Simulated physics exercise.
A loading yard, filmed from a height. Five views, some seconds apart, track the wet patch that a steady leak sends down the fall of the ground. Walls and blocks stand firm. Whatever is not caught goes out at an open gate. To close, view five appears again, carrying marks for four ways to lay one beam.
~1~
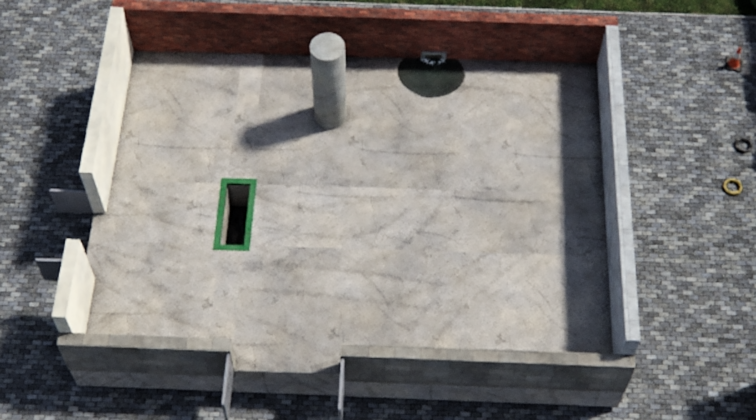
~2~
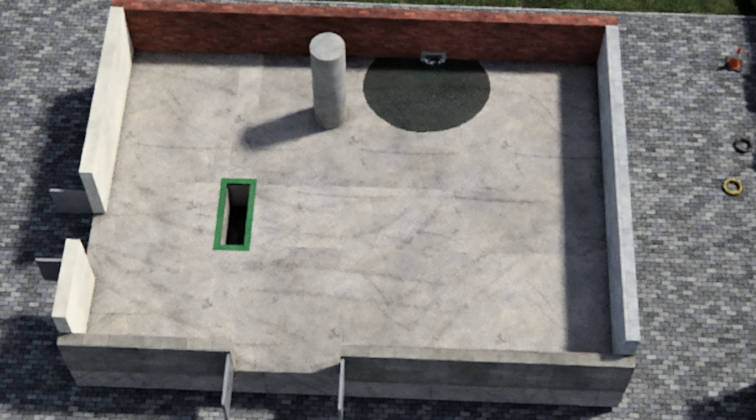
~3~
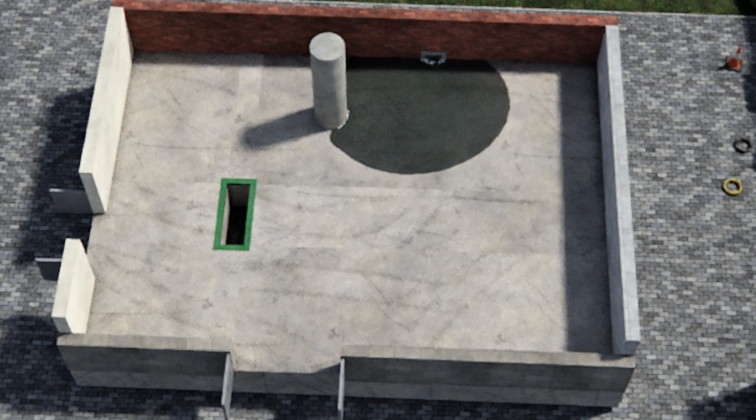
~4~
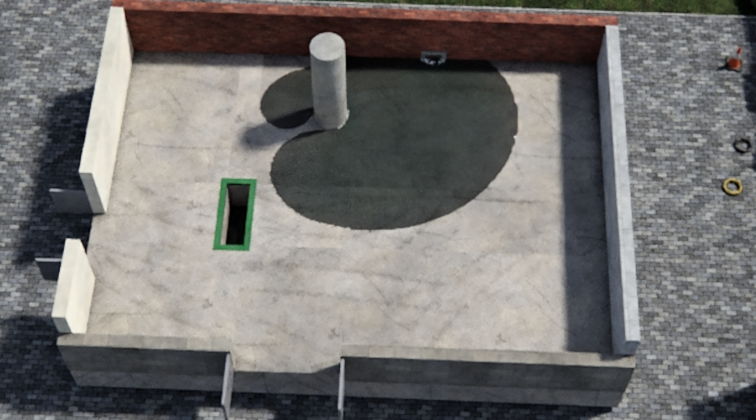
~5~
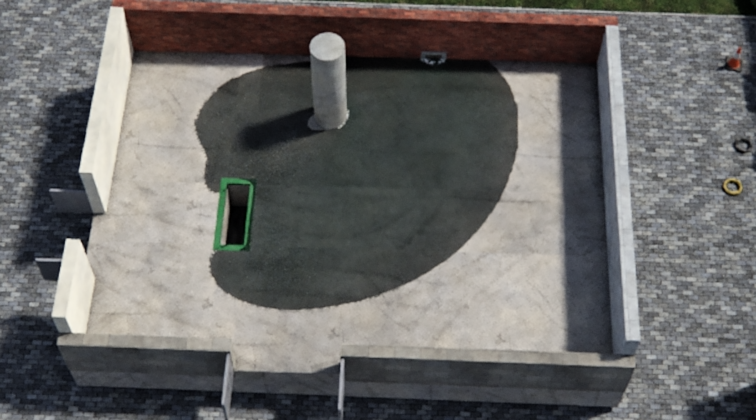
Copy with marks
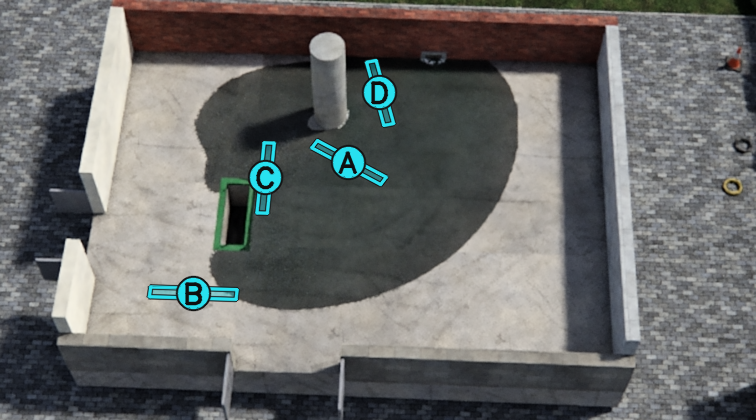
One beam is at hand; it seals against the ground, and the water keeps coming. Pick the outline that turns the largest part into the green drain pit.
B.
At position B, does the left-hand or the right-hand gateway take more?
More leaves on the left.
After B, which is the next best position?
That is position D.
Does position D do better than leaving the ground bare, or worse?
Position D is worse.
On the marked copy, A from (314, 144) to (383, 180); B from (150, 291) to (236, 294); C from (262, 213) to (269, 142); D from (371, 61) to (388, 124).
With A, about 9 % of the stream goes into the green drain pit, about 84 % out by the gates.
With B, about 28 % of the stream goes into the green drain pit, about 68 % out by the gates.
With C, about 10 % of the stream goes into the green drain pit, about 86 % out by the gates.
With D, about 16 % of the stream goes into the green drain pit, about 79 % out by the gates.
